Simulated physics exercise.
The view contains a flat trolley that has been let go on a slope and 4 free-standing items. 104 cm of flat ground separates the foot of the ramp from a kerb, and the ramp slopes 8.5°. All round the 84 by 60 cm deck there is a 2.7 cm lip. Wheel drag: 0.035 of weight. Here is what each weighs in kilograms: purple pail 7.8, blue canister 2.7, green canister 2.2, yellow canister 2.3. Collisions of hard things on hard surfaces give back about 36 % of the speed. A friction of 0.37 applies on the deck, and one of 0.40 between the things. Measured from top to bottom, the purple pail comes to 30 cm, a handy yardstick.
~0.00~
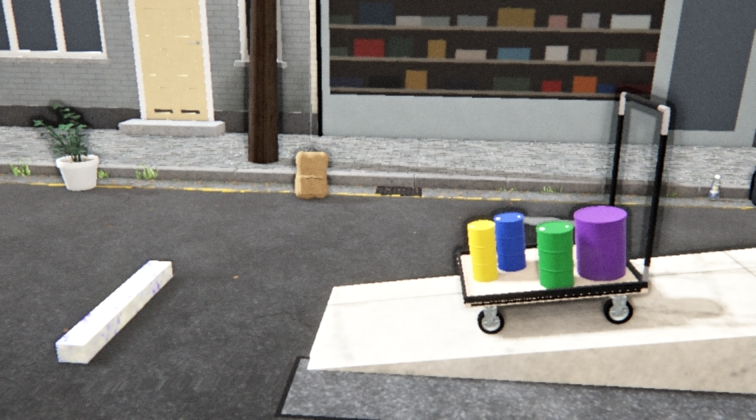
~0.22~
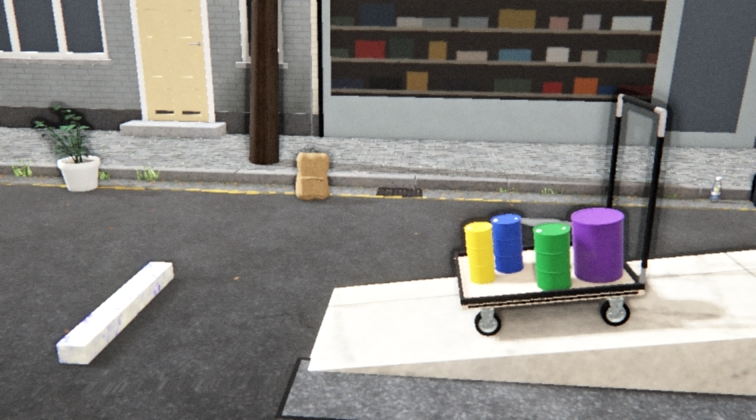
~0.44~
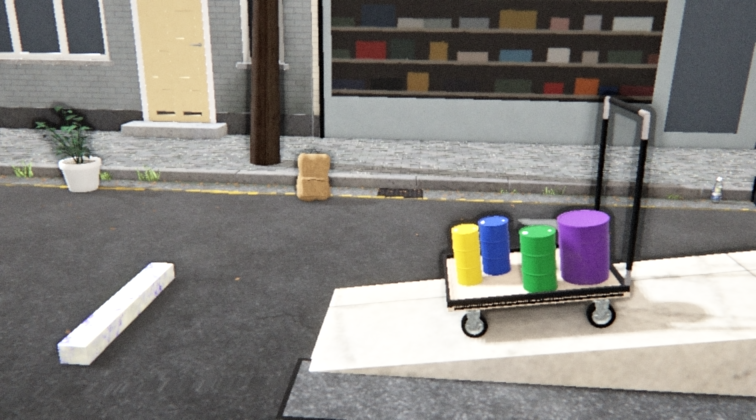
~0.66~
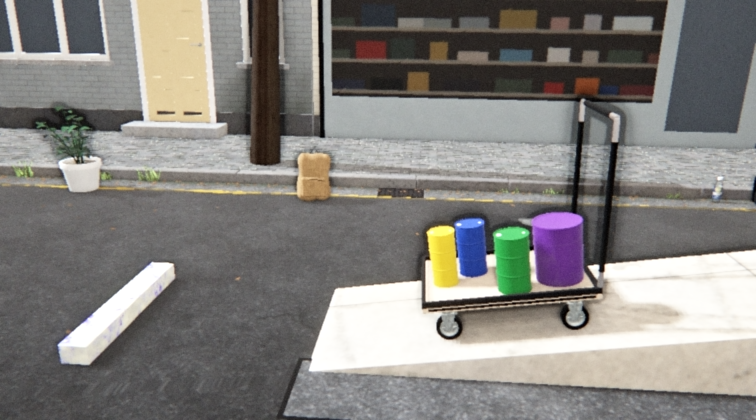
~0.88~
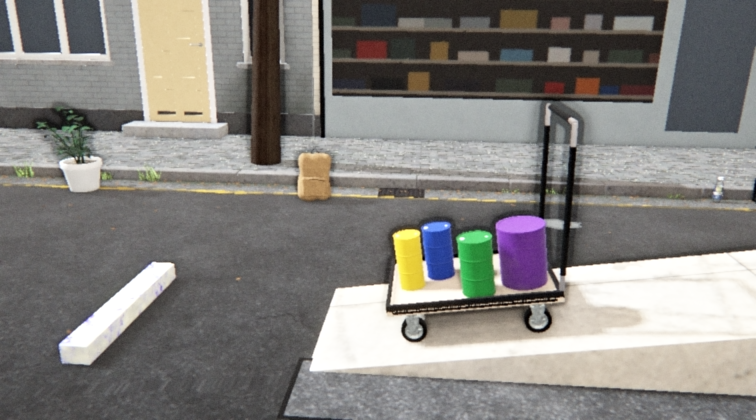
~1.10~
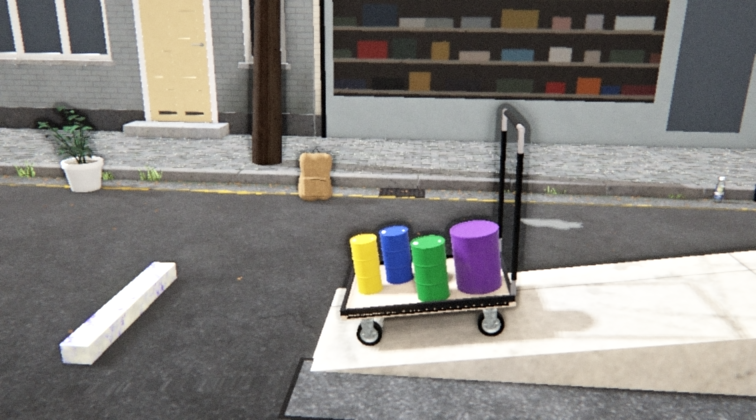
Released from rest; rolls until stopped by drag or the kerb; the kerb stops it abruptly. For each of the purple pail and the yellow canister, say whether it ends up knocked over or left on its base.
Result: Purple pail: Not tipped; yellow canister: Tipped.
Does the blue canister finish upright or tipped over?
Here's what happens: The blue canister comes down.
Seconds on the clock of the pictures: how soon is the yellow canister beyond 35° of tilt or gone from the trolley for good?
That first happens close to 2.2 seconds.
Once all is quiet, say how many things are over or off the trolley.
In total, 2.
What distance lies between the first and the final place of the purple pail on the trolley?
Net distance near 26 cm.
After 2.00 s, trolley at the kerb; yellow canister moved 4 cm near (132, 261); purple pail moved 4 cm near (231, 268); blue canister moved 4 cm.
After 2.30 s, trolley at the kerb; yellow canister now off the trolley; purple pail moved 25 cm near (192, 267); blue canister 23° off its base.
After 2.80 s, trolley at the kerb; blue canister now off the trolley; purple pail moved 26 cm near (191, 267); green canister moved 26 cm.
In the end (3.3 s), off the trolley and tipped over, blue canister and yellow canister; not toppled but over 10 cm from the start, purple pail and green canister. At the end, from the last picture's camera, purple pail near (191, 267), yellow canister near (51, 303).
